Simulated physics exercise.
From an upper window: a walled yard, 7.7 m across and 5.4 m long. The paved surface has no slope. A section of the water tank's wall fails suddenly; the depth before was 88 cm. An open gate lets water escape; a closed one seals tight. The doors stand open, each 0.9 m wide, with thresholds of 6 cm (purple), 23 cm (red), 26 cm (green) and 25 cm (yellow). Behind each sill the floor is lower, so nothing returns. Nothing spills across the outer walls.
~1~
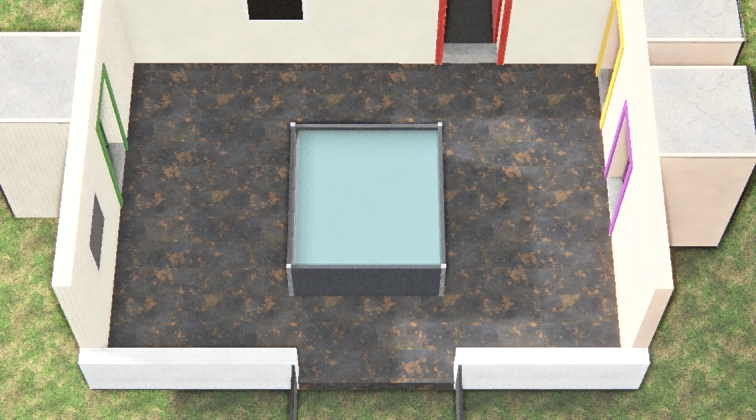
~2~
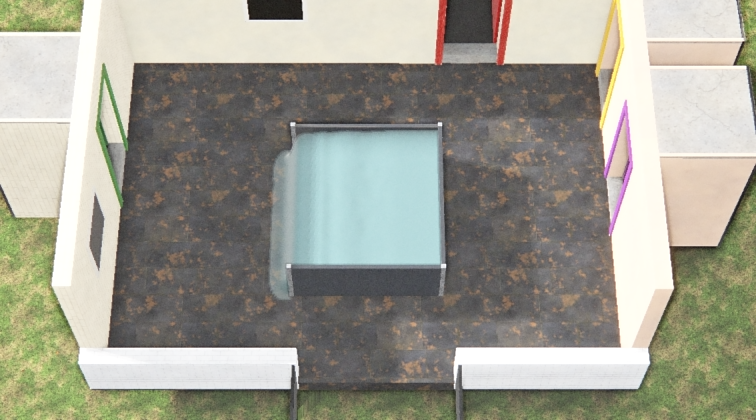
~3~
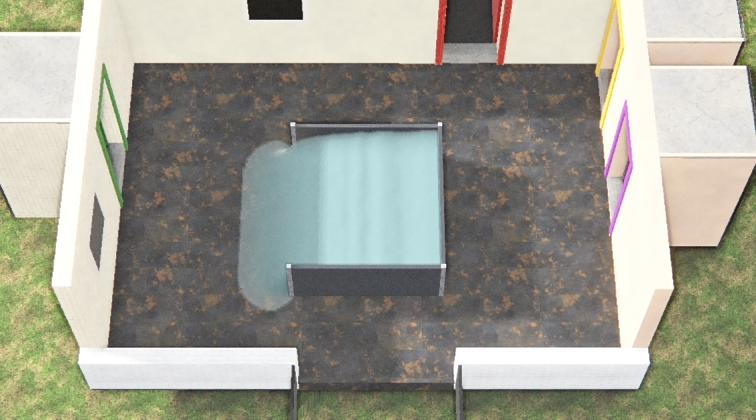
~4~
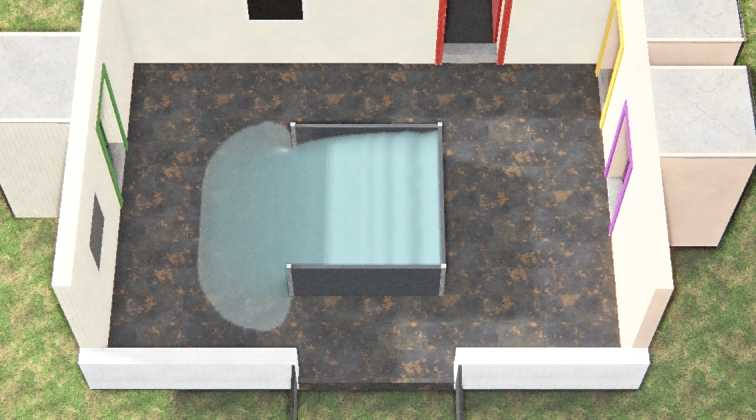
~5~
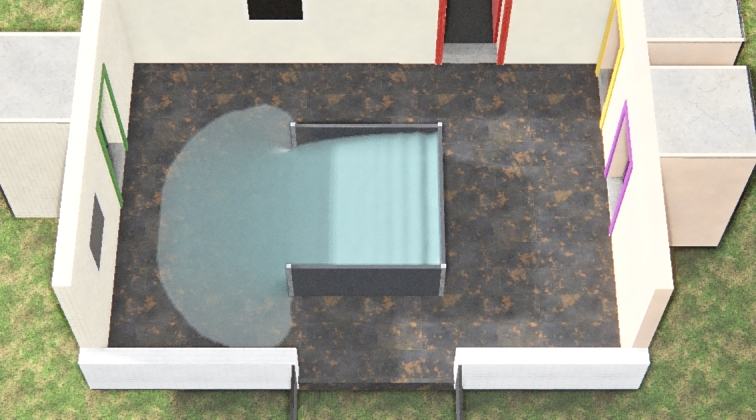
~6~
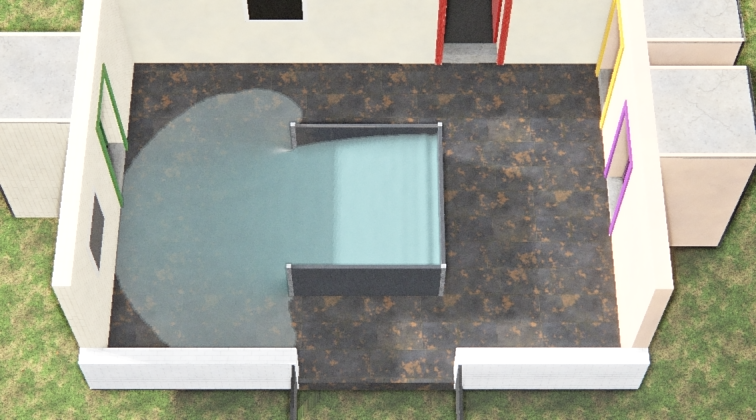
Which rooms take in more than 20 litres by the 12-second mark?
Within that time: At the purple door it passes the limit; at the red door it does not reach the limit; at the green door it exceeds the limit; at the yellow door it does not reach the limit.
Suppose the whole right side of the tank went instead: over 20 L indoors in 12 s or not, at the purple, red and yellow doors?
Then: Purple above, red not over, yellow past it.
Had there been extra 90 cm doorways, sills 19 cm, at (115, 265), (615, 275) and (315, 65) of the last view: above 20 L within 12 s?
In turn: Above, not over, below.
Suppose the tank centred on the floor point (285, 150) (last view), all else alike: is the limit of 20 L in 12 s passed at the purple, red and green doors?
Then: Purple over, red below, green above.
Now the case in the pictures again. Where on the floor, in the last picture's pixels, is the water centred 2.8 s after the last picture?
At about (237, 218).
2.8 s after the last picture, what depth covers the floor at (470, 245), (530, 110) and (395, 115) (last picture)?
In that order: 0, 0 and 5 cm.
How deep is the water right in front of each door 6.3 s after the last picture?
Depths in cm: Purple 18, red 6, green 12, yellow 22.
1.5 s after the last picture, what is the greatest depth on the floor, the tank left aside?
Roughly 59 cm.
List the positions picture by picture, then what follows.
In the first picture, still water, 88 cm deep, in the water tank at (366, 197).
In the second picture, the front is at a hidden place, 1.3 m from the gap at (295, 213); 0.6 m2 of floor is under water; 88 cm left at the back of the water tank.
In the third picture, water pours out at (295, 215) and has run 1.5 m, to (270, 146); typically 16 cm deep outside, 88 cm at the water tank's back.
In the fourth picture, the front is at (240, 137), 1.8 m from the gap at (295, 216); 4.1 m2 of floor is under water; 84 cm left at the back of the water tank.
In the fifth picture, the front is at (222, 121), 2.2 m from the gap at (295, 217); 6.8 m2 of floor is under water; 75 cm left at the back of the water tank.
In the sixth picture, water pours out at (295, 217) and has run 2.8 m, to (128, 182); typically 8 cm deep outside, 76 cm at the water tank's back.
Then, 0.7 s after the last picture water covers 35 % of the floor and is deepest (55 cm) near (131, 226); purple door not reached, red door not reached, green door 48 cm at the sill, 55 L in, yellow door not reached.
Then, 1.5 s after the last picture water covers 35 % of the floor and is deepest (59 cm) near (134, 71); purple door not reached, red door not reached, green door 45 cm at the sill, 155 L in, yellow door not reached.
Then, 2.8 s after the last picture water covers 60 % of the floor and is deepest (38 cm) near (134, 71); purple door not reached, red door not reached, green door 28 cm at the sill, 210 L in, yellow door not reached.
Then, 6.3 s after the last picture water covers 95 % of the floor and is deepest (23 cm) near (597, 118); purple door 18 cm at the sill, 51 L in, red door 6 cm at the sill, 0 L in, green door 12 cm at the sill, 213 L in, yellow door 22 cm at the sill, 0 L in.
Then, 11.3 s after the last picture water covers 100 % of the floor and is deepest (16 cm) near (607, 237); purple door 11 cm at the sill, 205 L in, red door 11 cm at the sill, 0 L in, green door 6 cm at the sill, 213 L in, yellow door 12 cm at the sill, 1 L in.
